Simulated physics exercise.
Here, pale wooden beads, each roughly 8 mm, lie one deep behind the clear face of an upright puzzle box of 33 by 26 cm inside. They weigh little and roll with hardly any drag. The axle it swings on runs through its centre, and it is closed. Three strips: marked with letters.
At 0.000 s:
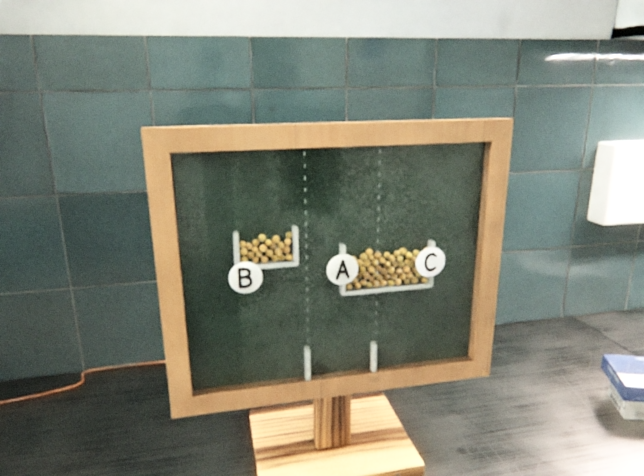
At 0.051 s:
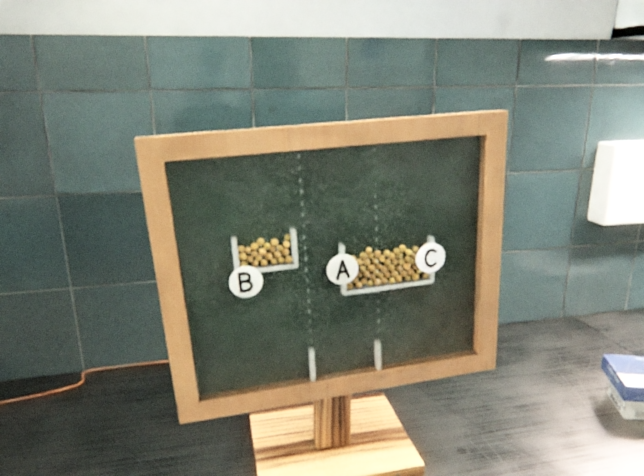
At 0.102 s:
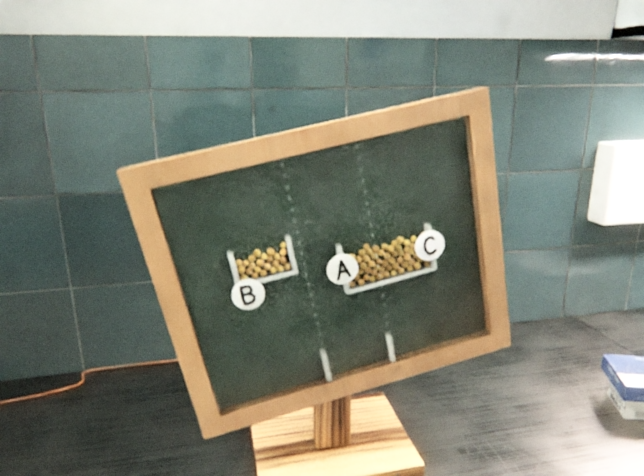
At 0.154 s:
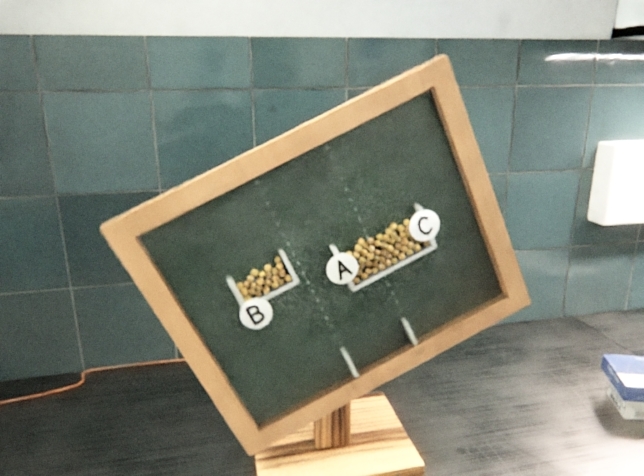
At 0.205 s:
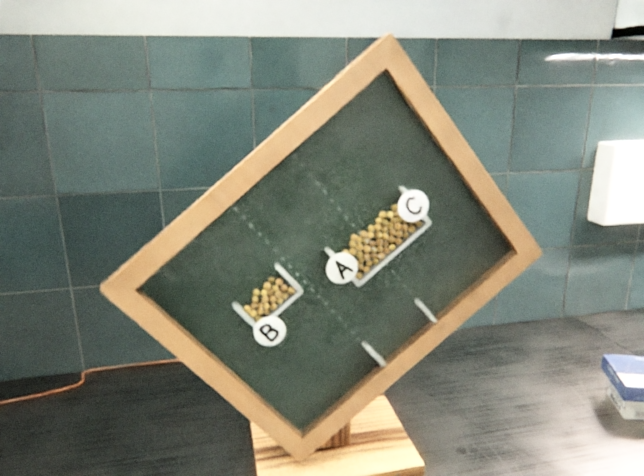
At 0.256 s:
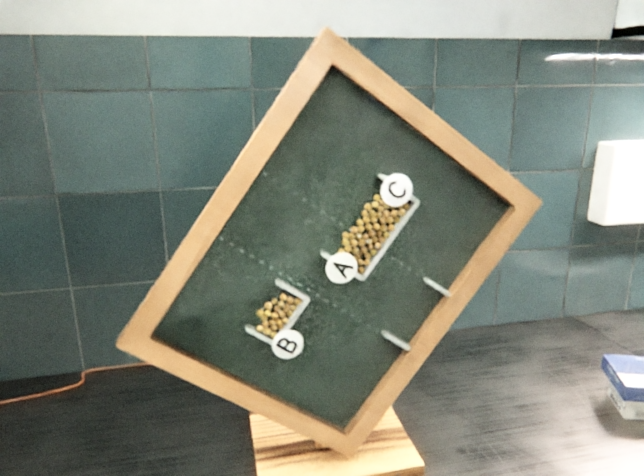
At the start, a wood-framed green board stands level on a wooden stand, with pale beads resting in two trays labelled B, A and C. The board then turns anticlockwise, slightly at first and then steeply, until C sits high above A and B is low on the left, the beads still inside.
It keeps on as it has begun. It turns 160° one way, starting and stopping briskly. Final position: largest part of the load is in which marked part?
Marked B.
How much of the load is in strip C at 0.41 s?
Roughly 30 per cent of it.
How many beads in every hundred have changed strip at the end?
My reckoning puts it near 65 percent.
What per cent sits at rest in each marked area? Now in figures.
In per cent: Strip A gets 25, strip B gets 70, strip C gets 5.
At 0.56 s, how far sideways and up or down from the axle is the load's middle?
The middle sits around 3 cm left and 8 cm below.
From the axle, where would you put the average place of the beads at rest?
It lies close to 3 centimetres right and 14 centimetres below.
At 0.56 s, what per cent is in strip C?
Roughly 5 per cent.
After 0.41 s, it stands 99° anticlockwise; the beads' middle is 1 cm left of and level with the centre; A 40 %, B 30 %, C 30 %.
After 0.56 s, it stands 142° anticlockwise; the beads' middle is 3 cm left of and 8 cm below the centre; A 60 %, B 35 %, C 5 %.
After 0.69 s, it stands 160° anticlockwise; the beads' middle is 2 cm right of and 13 cm below the centre; A 35 %, B 55 %, C 5 %.
At rest by 1.4 s, it stands 160° anticlockwise; A 25 %, B 70 %, C 5 %.
